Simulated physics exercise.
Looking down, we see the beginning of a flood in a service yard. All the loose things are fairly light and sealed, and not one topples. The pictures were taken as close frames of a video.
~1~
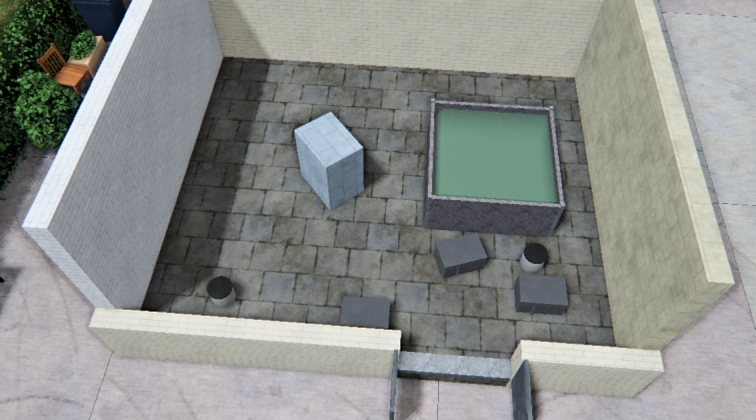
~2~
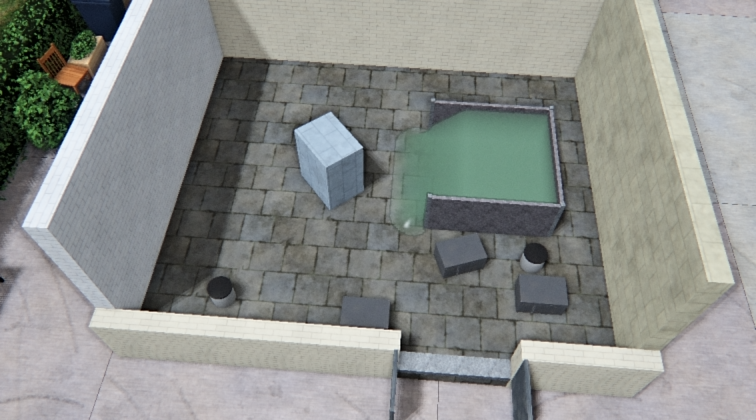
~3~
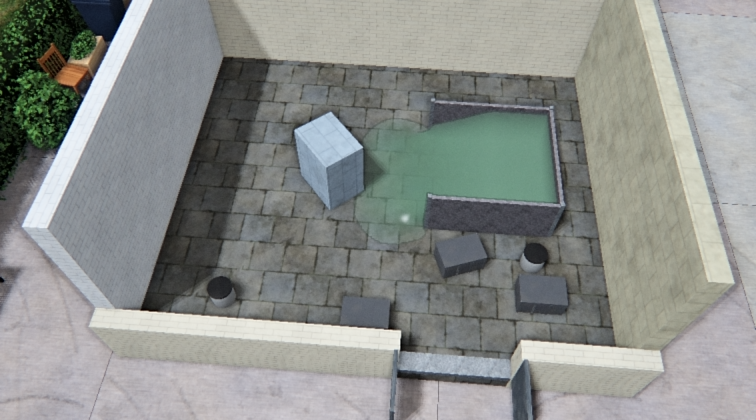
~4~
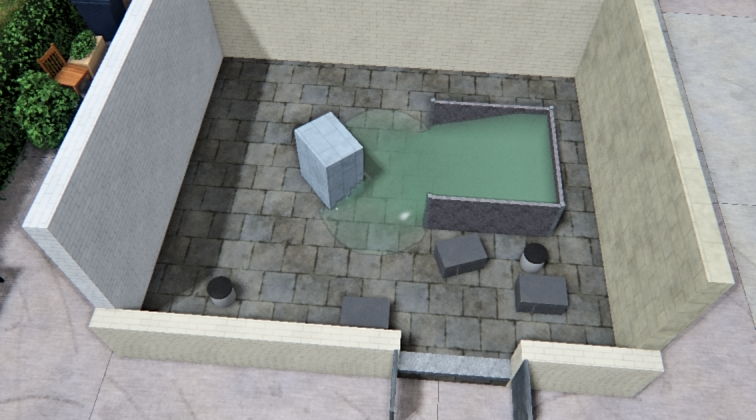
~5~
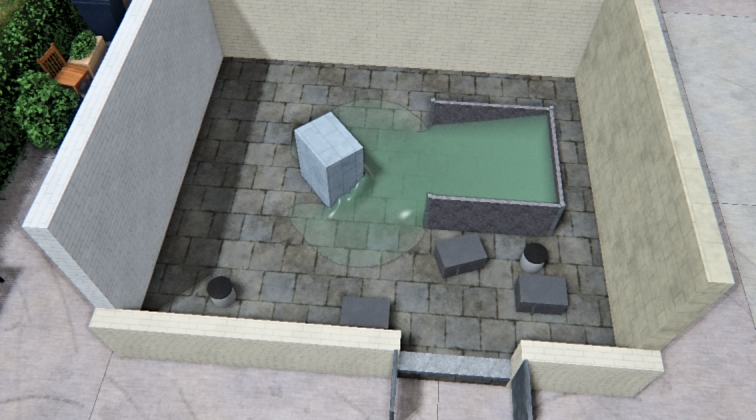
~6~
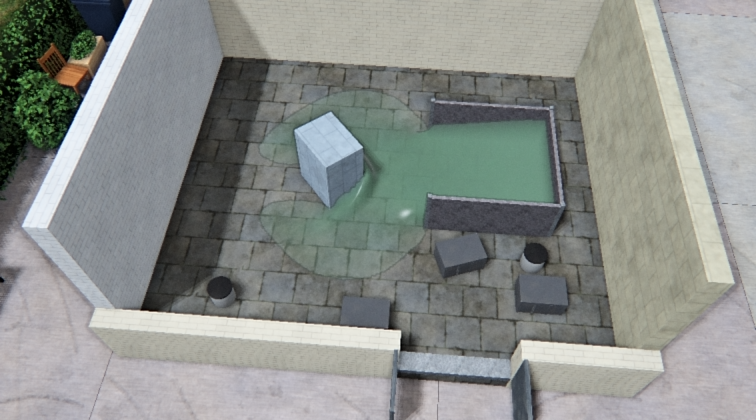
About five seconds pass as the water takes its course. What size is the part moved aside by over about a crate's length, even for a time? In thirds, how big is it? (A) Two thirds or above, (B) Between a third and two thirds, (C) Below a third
Answer: B.
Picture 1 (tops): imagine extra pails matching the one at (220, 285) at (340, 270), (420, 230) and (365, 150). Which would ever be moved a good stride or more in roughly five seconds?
Shoved clear, stays put, shoved clear.
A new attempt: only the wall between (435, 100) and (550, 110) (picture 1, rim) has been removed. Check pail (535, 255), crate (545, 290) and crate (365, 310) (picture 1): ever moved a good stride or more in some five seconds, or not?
Taking them in order, less than that, displaced that much, less than that.
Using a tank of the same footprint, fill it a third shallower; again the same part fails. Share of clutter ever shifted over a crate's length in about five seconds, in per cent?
40 per cent or so.
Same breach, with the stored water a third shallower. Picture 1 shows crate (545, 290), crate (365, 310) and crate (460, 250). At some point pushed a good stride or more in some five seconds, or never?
Result by item: Didn't cover it; covered it; didn't cover it.
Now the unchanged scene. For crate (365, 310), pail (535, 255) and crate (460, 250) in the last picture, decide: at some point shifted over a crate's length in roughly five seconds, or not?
One, displaced that much; two, under that distance; three, under that distance.
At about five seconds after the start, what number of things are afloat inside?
The total is 1.
A moment on, 0 of 5 are well off their spots; 0 afloat.
Next, 1 of 5 are well off their spots; 1 afloat.
Later, 2 of 5 are well off their spots; 1 afloat.
In the end, 2 of 5 are well off their spots, and 2 have been at some point; 1 afloat.
